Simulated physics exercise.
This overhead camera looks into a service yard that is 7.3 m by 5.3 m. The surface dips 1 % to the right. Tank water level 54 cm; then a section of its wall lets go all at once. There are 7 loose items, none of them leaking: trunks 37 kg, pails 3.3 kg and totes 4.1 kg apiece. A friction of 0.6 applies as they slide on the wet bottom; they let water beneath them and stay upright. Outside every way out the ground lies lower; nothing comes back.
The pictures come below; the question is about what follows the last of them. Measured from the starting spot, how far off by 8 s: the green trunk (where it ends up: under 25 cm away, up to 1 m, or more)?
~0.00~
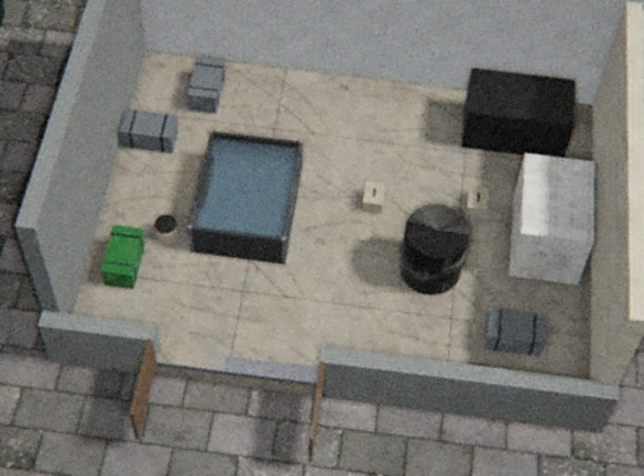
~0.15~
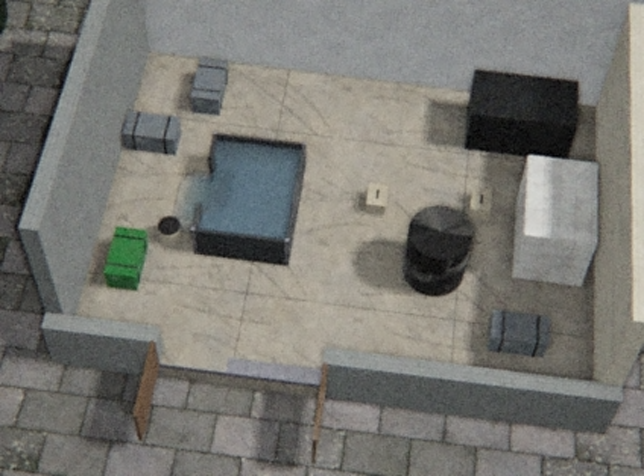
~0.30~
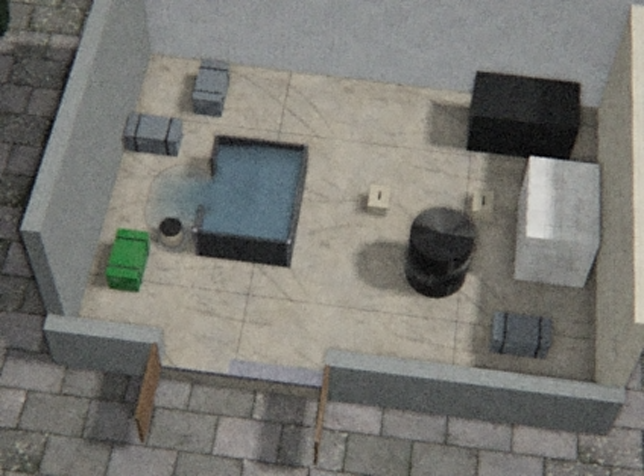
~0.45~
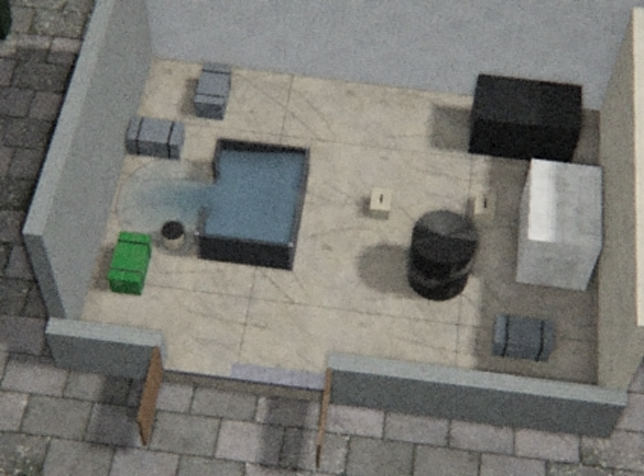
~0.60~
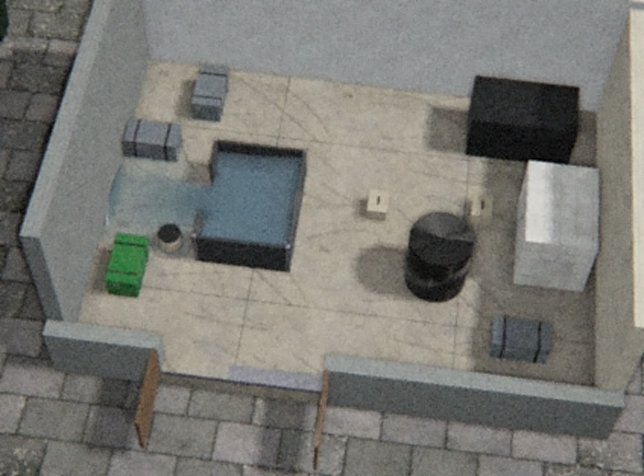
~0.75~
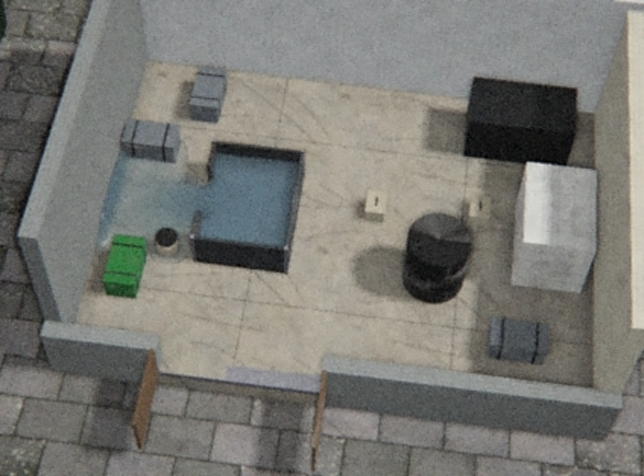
Short shift.
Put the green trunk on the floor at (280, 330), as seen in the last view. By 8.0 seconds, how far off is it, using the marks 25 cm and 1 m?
By that time it keeps its spot.
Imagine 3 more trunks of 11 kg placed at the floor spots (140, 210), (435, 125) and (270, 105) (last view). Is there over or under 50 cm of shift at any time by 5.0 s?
In order: Above it, below it, above it.
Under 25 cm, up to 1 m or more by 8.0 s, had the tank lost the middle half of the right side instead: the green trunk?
The answer: The green trunk stays more or less still.
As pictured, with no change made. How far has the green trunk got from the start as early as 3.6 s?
Around 60 centimetres.
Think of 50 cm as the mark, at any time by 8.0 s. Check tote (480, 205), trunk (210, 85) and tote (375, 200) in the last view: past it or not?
Results in listed order: Falls short / falls short / falls short.
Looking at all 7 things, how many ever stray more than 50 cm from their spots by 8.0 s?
All told, that gives 3.
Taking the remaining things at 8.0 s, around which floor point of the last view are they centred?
That lands at roughly (322, 225).
After 1.6 s the green trunk is near (126, 262), 0.1 m from its start, aground; 0 of 7 are out; 0 afloat.
After 3.6 s the green trunk is near (142, 289), 0.6 m from its start, aground; 0 of 7 are out; 0 afloat.
After 5.6 s the green trunk is near (143, 289), 0.6 m from its start, aground; 0 of 7 are out; 1 afloat.
After 8.0 s the green trunk is near (143, 289), 0.6 m from its start, aground; 0 of 7 are out; 0 afloat.
